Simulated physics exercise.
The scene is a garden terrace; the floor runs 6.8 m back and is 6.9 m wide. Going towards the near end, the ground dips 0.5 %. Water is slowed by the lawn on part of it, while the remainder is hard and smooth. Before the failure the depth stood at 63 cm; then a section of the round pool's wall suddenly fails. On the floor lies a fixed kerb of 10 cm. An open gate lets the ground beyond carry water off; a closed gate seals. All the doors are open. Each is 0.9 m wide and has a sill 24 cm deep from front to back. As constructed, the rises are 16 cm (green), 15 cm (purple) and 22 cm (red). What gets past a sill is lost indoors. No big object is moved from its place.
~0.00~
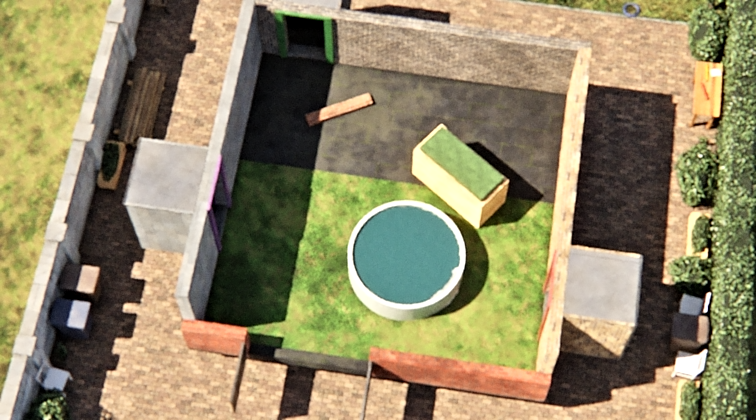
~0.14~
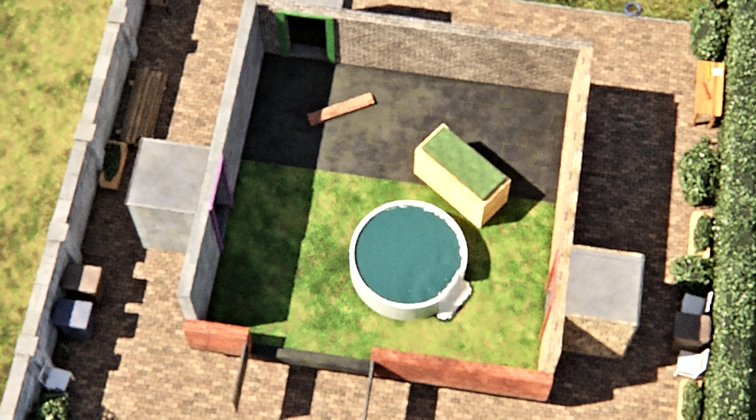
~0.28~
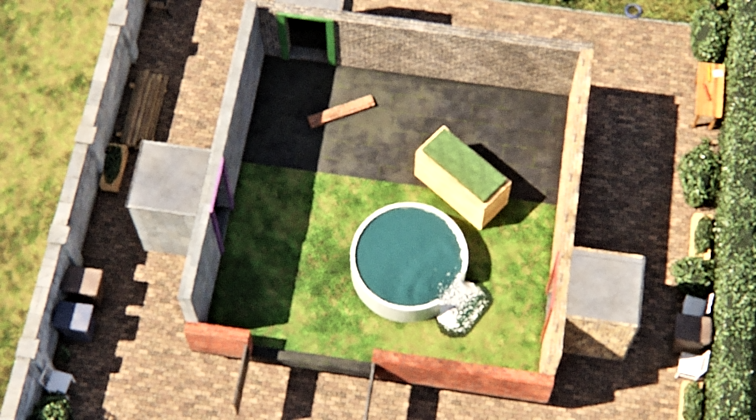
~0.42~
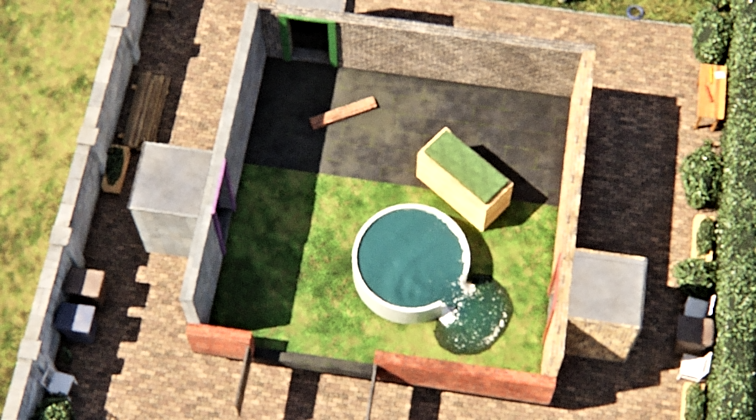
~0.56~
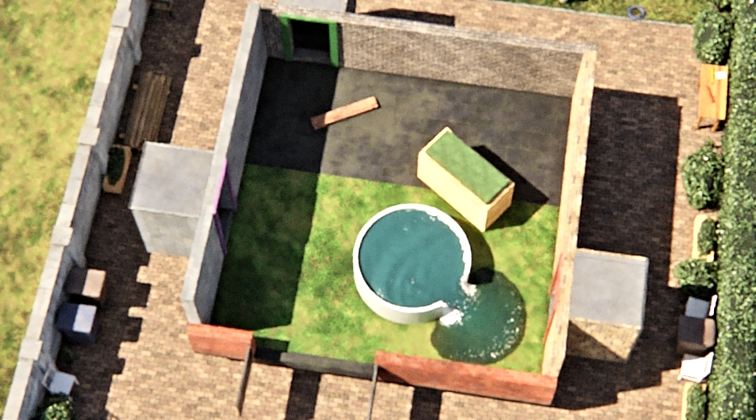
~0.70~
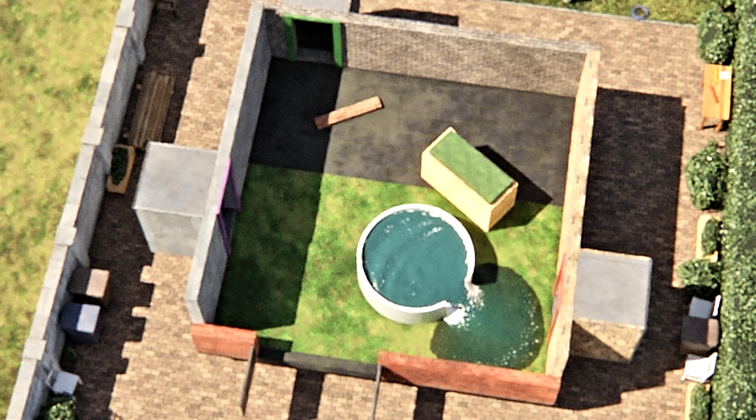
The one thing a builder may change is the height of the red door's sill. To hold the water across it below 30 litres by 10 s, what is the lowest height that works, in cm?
Close to 21 cm is just enough.
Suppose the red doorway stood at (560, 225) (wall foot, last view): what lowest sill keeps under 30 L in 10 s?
Roughly 6.0 cm.
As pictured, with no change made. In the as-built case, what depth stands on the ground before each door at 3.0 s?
Depth at green 0 cm, at purple 0 cm, at red 25 cm.
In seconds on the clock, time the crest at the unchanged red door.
Around 2.2 s.
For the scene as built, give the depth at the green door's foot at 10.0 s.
Some 2.0 cm.
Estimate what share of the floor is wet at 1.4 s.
Near 15 per cent is wet.
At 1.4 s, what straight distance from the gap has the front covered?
Roughly 2.4 metres.
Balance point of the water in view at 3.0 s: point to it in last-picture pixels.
Look at about (456, 297) in the last view.
After 1.4 s water covers 15 % of the floor, deepest (44 cm) near (543, 379); 26 cm at the red door, 0 litres in over its 22 cm sill.
After 3.0 s water covers 20 % of the floor, deepest (26 cm) near (502, 348); 25 cm at the red door, 19 litres in over its 22 cm sill.
After 10.0 s water covers 80 % of the floor, deepest (12 cm) near (489, 380); 11 cm at the red door, 24 litres in over its 22 cm sill.
At the red door as built, the water arrived by 0.9 s and peaked near 29 cm at 2.2 s.
With a sill of 18 cm, 70 litres would have come in within the 10 s; with 24.5 cm, 11 litres. So under 30 litres takes about 21 cm.
